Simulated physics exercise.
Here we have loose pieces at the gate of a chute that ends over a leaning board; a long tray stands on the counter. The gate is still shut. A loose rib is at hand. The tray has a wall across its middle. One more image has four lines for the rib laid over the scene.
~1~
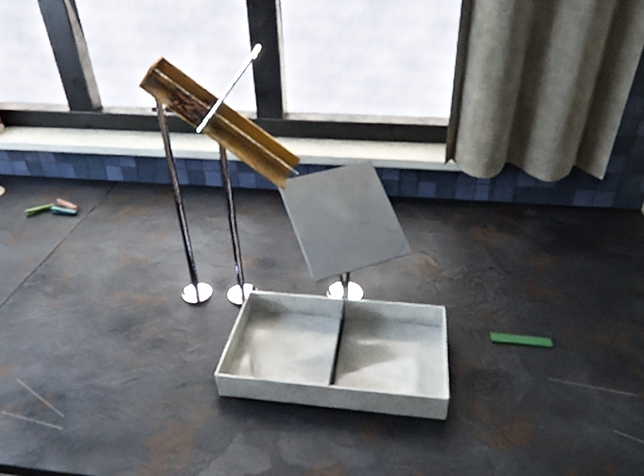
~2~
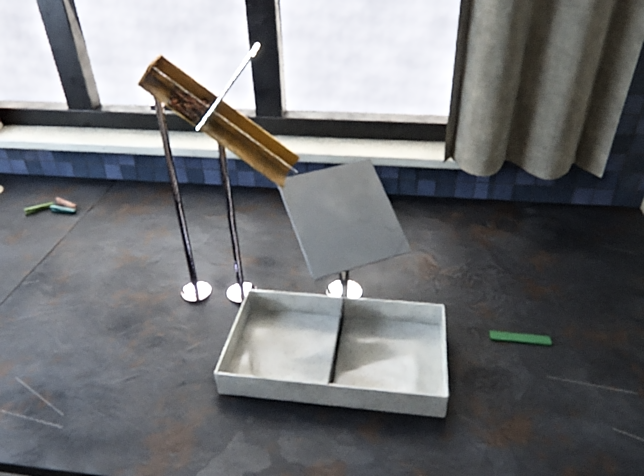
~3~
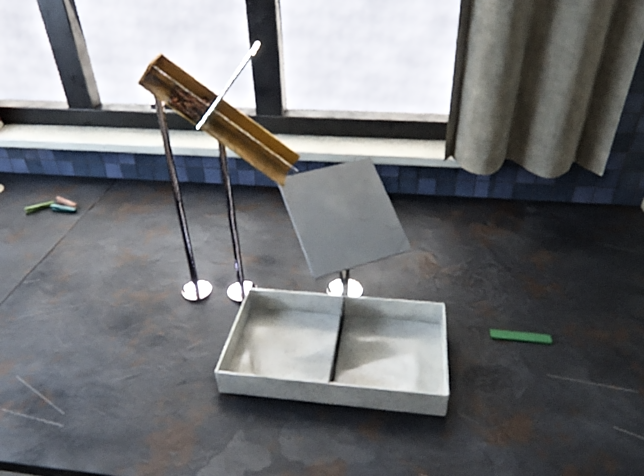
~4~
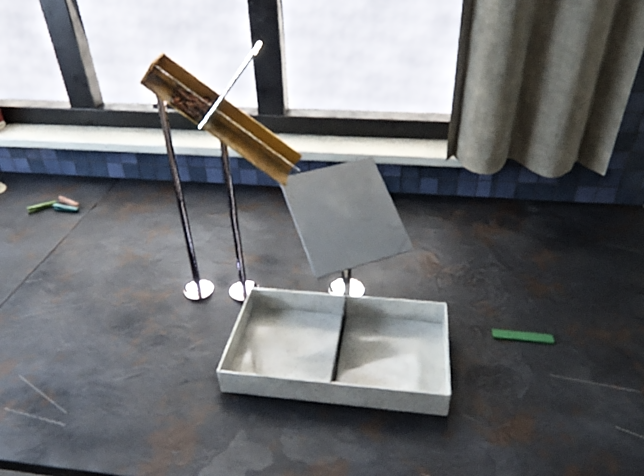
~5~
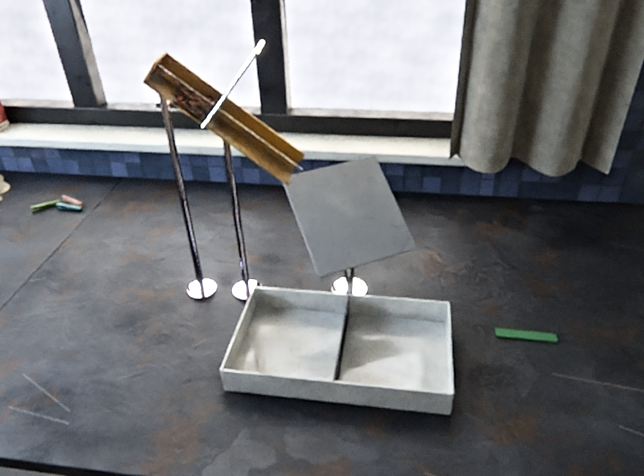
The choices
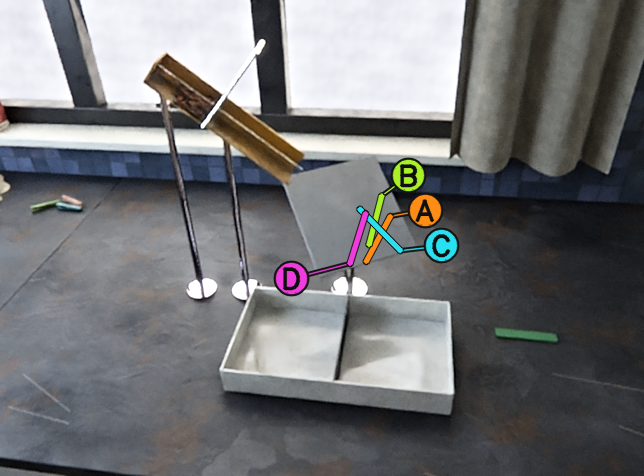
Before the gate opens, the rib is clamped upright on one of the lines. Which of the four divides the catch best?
Use line D.
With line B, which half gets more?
The right half.
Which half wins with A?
The right half.
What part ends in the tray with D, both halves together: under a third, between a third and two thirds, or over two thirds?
It is over two thirds.
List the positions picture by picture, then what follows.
In the first picture, load behind the gate (197, 110), cereal balls; lip of the chute (286, 182), sloping fairly steeply.
In the second picture, middle of the board (344, 215), tilted fairly steeply; middle of its low edge (365, 265); of its high edge (325, 169).
In the third picture, front corners of the tray (216, 371) and (448, 395); front end of its middle wall (329, 383).
In the fourth picture, middle of the load (198, 107); lip (287, 179).
In the fifth picture, middle of the load (201, 106); lip (290, 178).
On the marked copy, line A from (390, 216) to (366, 261); line B from (381, 195) to (369, 244); line C from (359, 209) to (400, 250); line D from (365, 213) to (350, 263).
Choosing A, of what is caught, about a tenth in the left half, the larger part in the right.
Choosing B, of what is caught, not one piece in the left half, every piece in the right.
Choosing C, of what is caught, just a few in the left half, almost all in the right.
Choosing D, of what is caught, roughly two thirds in the left half, roughly a third in the right.
